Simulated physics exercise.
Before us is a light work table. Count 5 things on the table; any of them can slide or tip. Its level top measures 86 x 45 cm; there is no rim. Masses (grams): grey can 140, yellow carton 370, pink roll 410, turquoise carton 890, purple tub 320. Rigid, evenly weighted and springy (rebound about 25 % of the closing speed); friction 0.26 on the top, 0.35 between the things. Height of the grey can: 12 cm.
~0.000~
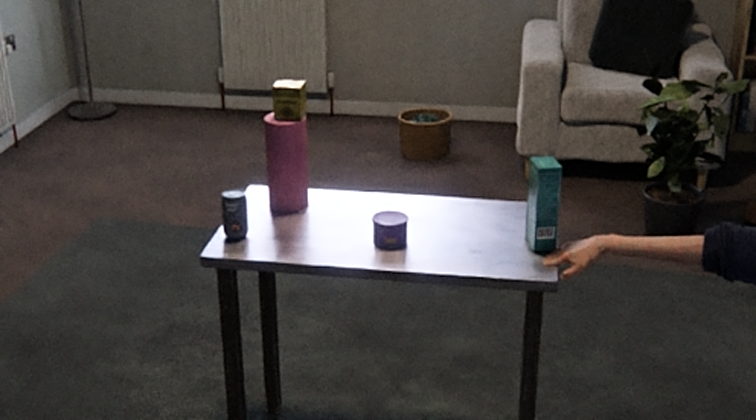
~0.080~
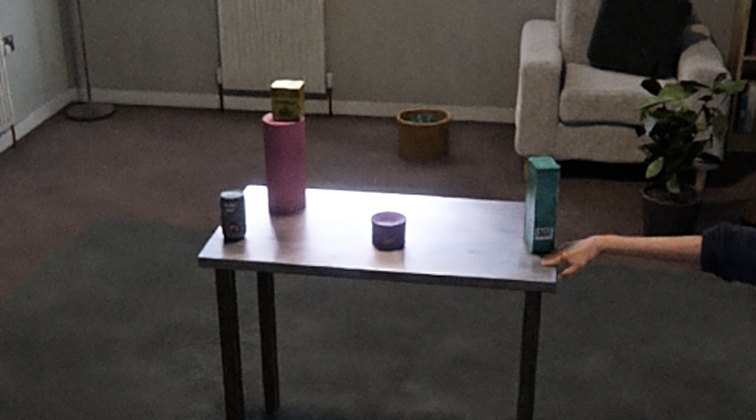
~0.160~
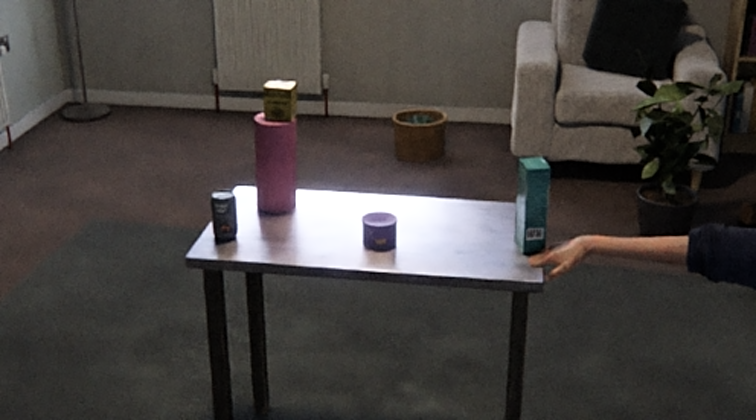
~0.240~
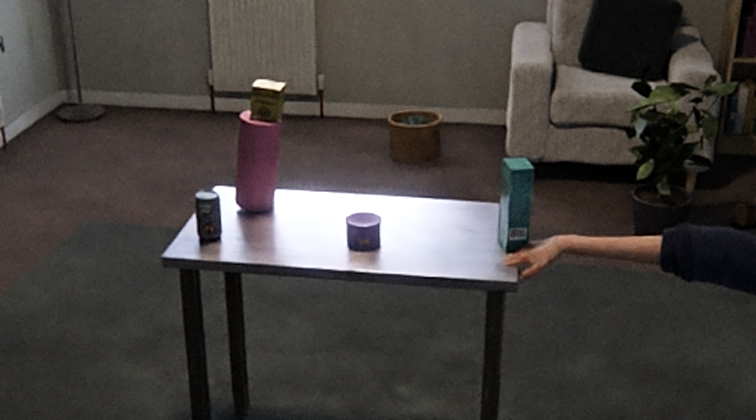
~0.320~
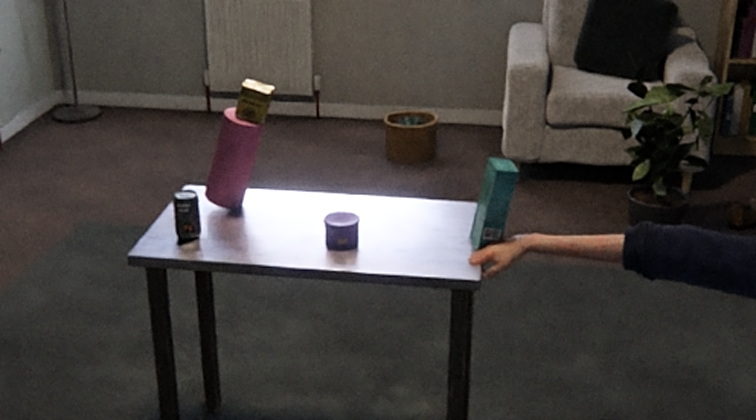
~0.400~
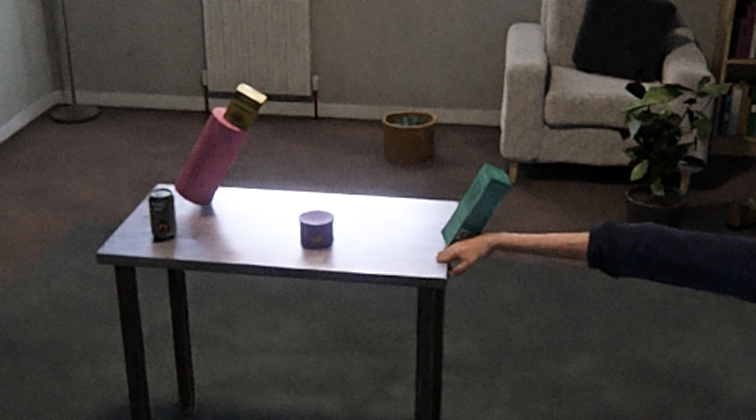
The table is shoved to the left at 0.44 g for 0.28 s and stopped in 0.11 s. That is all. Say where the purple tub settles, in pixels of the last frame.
Look near (275, 226).
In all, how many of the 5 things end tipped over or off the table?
That comes to 3.
Around 0.50 s, table shifted 24 cm; purple tub shifted 3 cm near (293, 227); yellow carton at 46° to upright; pink roll at 46° to upright.
Around 0.60 s, table shifted 24 cm; yellow carton at 74° to upright; pink roll on its side.
Around 0.80 s, table shifted 24 cm; purple tub shifted 2 cm near (275, 226); yellow carton at 65° to upright; pink roll on its side.
Around 1.10 s, table shifted 24 cm; purple tub shifted 2 cm near (275, 226); yellow carton on its side; pink roll on its side.
Finally (2.1 s), off the table, turquoise carton; on their side or leaning hard on the table, yellow carton and pink roll; the other 2 still in place (within 5 cm). Final places as that camera would see them, purple tub near (275, 226).
